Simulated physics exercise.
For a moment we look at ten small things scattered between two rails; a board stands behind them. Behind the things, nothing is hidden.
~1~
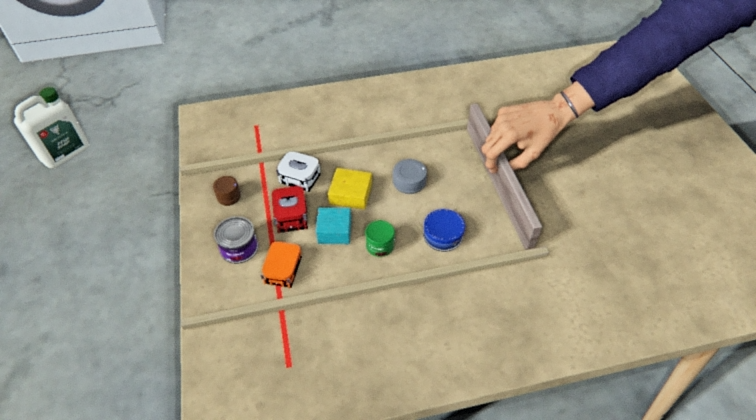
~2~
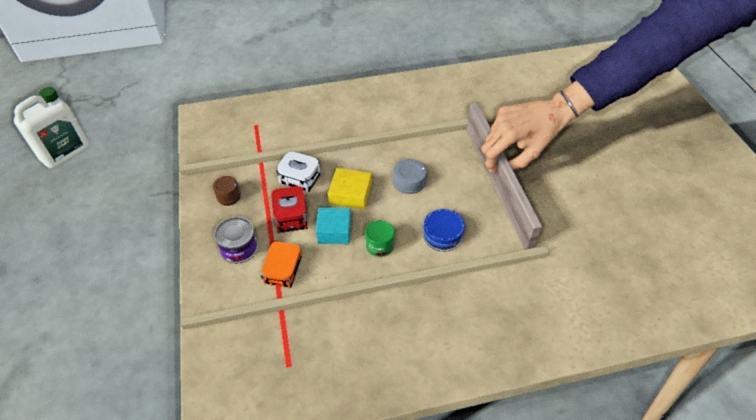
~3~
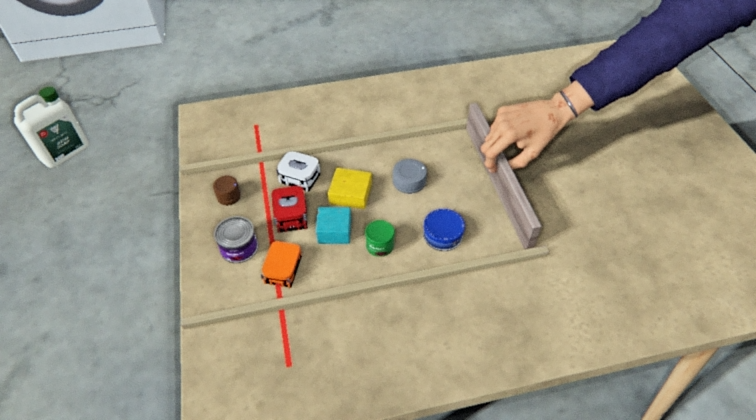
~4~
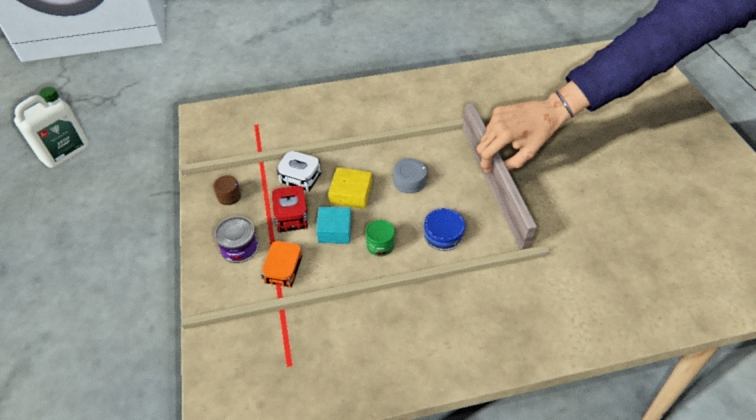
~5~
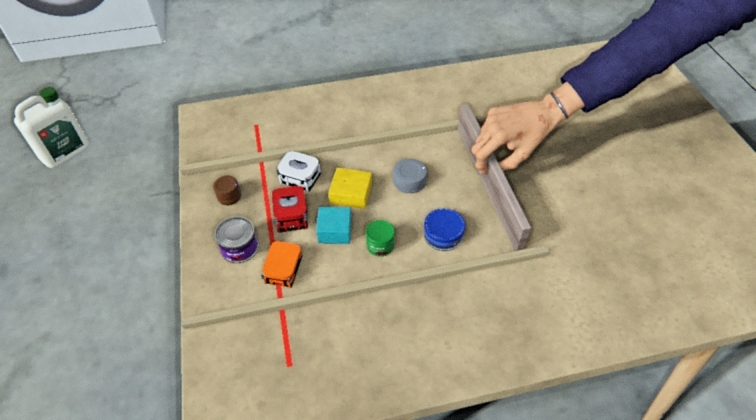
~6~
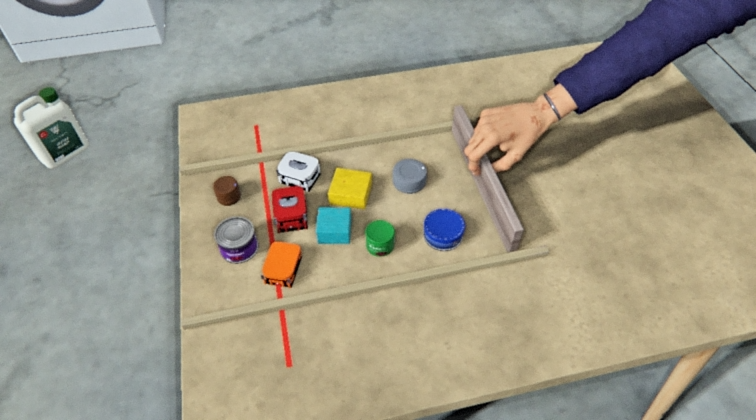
At first, a hand rests on a wooden board standing at the right of ten small, colourful objects scattered between two rails on a table, near a red line. Then the hand slides the board slightly to the left, while the objects stay where they are.
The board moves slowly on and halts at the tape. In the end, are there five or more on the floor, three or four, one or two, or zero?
There are one or two on the floor.
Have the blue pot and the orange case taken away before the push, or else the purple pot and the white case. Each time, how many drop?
Try one: 0; try two: 0.
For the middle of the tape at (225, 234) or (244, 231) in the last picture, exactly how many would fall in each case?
The floor gets 4 the first time and 2 the second.
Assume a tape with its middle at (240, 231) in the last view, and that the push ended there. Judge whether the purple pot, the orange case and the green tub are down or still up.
The purple pot drops off; the orange case tumbles off; the green tub remains up.
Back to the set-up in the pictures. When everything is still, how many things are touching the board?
I count 4 of them.
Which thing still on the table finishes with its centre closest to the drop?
It would be the orange case.
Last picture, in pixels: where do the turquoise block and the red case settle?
You'll see the turquoise block at (255, 241), with the red case at (212, 249).
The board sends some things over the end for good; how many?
The number is 1.
Early on, none off yet; brown lid at rest near (227, 191); purple pot at rest near (237, 240); orange case at rest near (282, 265).
A while later, none off yet; brown lid at rest near (227, 191); purple pot travelled about its own width near (201, 258); orange case travelled about its own width near (227, 278).
Finally, the number that fall off is one or two; lost, purple pot.
